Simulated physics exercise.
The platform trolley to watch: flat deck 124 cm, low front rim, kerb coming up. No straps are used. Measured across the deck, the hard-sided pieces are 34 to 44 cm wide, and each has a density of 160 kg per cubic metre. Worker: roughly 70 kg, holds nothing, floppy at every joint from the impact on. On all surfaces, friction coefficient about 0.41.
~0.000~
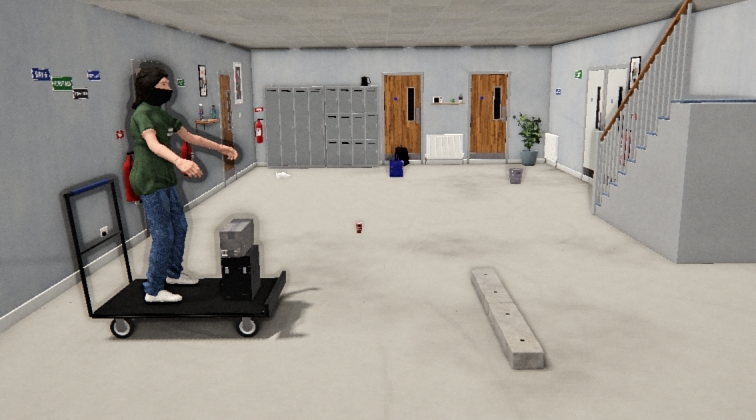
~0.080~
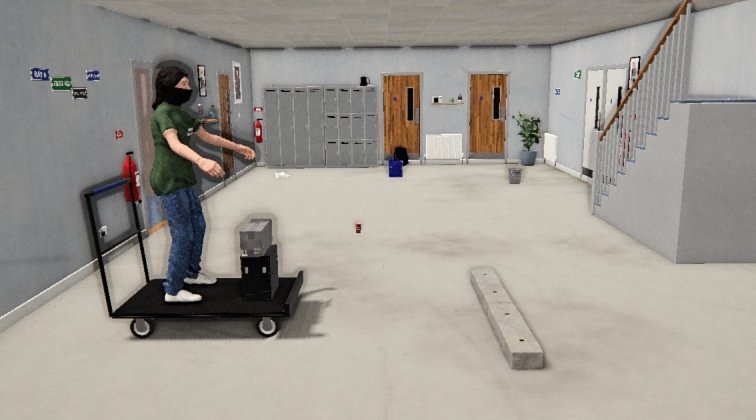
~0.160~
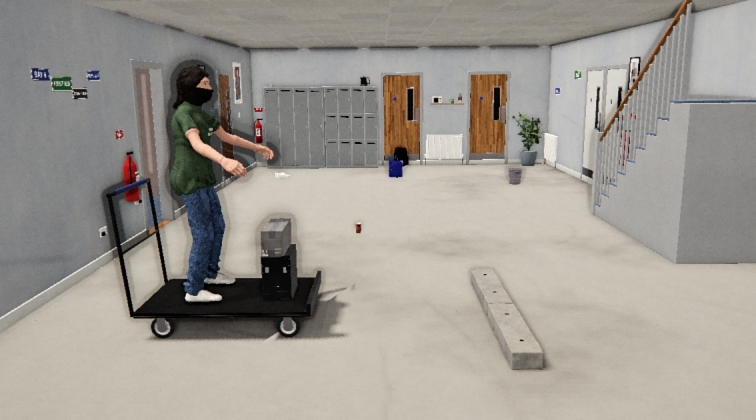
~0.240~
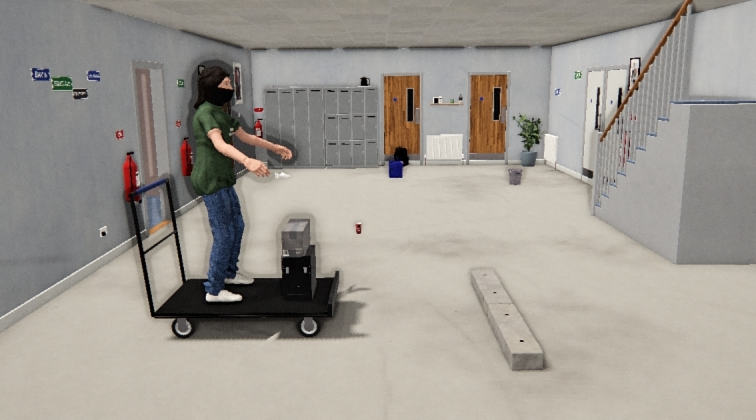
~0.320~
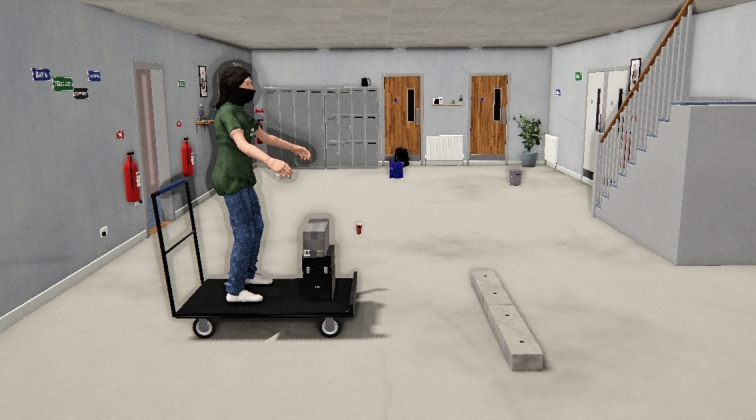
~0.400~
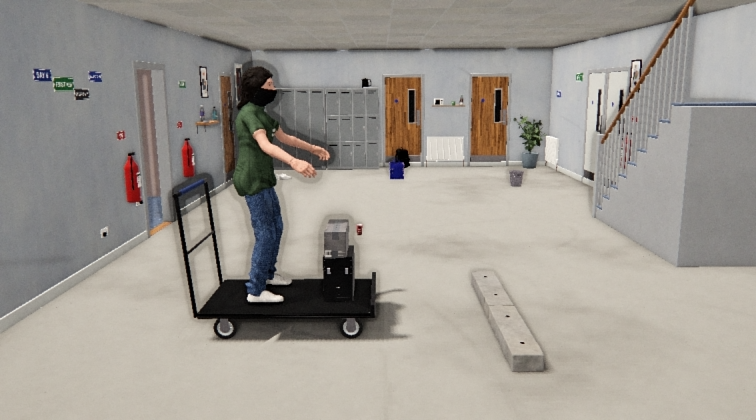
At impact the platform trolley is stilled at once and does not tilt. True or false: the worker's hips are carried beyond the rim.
True.
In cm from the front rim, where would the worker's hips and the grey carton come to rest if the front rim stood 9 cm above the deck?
The hips would end 110 cm past the front rim, and the grey one 140 cm past it.
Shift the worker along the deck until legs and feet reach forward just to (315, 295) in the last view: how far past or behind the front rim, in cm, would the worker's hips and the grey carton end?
Result: Hips 120 cm beyond the rim; grey 170 cm beyond it.
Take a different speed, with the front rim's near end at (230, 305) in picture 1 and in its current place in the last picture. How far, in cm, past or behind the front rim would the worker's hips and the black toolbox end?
Rest points: Hips at 90 cm past, black at 30 cm past.
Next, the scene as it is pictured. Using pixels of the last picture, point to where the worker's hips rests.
(561, 262).
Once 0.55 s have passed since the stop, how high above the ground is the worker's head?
Roughly 80 cm above the ground.
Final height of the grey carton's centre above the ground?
10 cm.
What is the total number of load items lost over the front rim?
Looks like the number is 2.
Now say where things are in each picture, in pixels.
Hips (154, 177), grey carton (238, 237), rim corner (267, 312); 172 cm short of the stop, in the first picture.
Hips (173, 176), grey carton (257, 237), rim corner (287, 312); 157 cm short of the stop, in the second picture.
Hips (193, 176), grey carton (277, 237), rim corner (309, 312); 141 cm short of the stop, in the third picture.
Hips (214, 176), grey carton (297, 237), rim corner (330, 312); 126 cm short of the stop, in the fourth picture.
Hips (234, 176), grey carton (317, 237), rim corner (351, 312); 111 cm short of the stop, in the fifth picture.
Hips (255, 177), grey carton (337, 238), rim corner (373, 313); 96 cm short of the stop. Speed about 1.9 m/s, in the sixth picture.
After 0.91 s the deck stops.
After 1.16 s the worker's hips are 42 cm behind the rim, near (446, 210) in the last picture's view.
After 1.46 s the worker's hips are 15 cm behind the rim, near (481, 250) in the last picture's view.
After 1.91 s the worker's hips are 38 cm past the rim, near (551, 263) in the last picture's view.
Final state at 2.8 s, past the rim, black toolbox, grey carton and the worker's hips; nothing is left behind it.
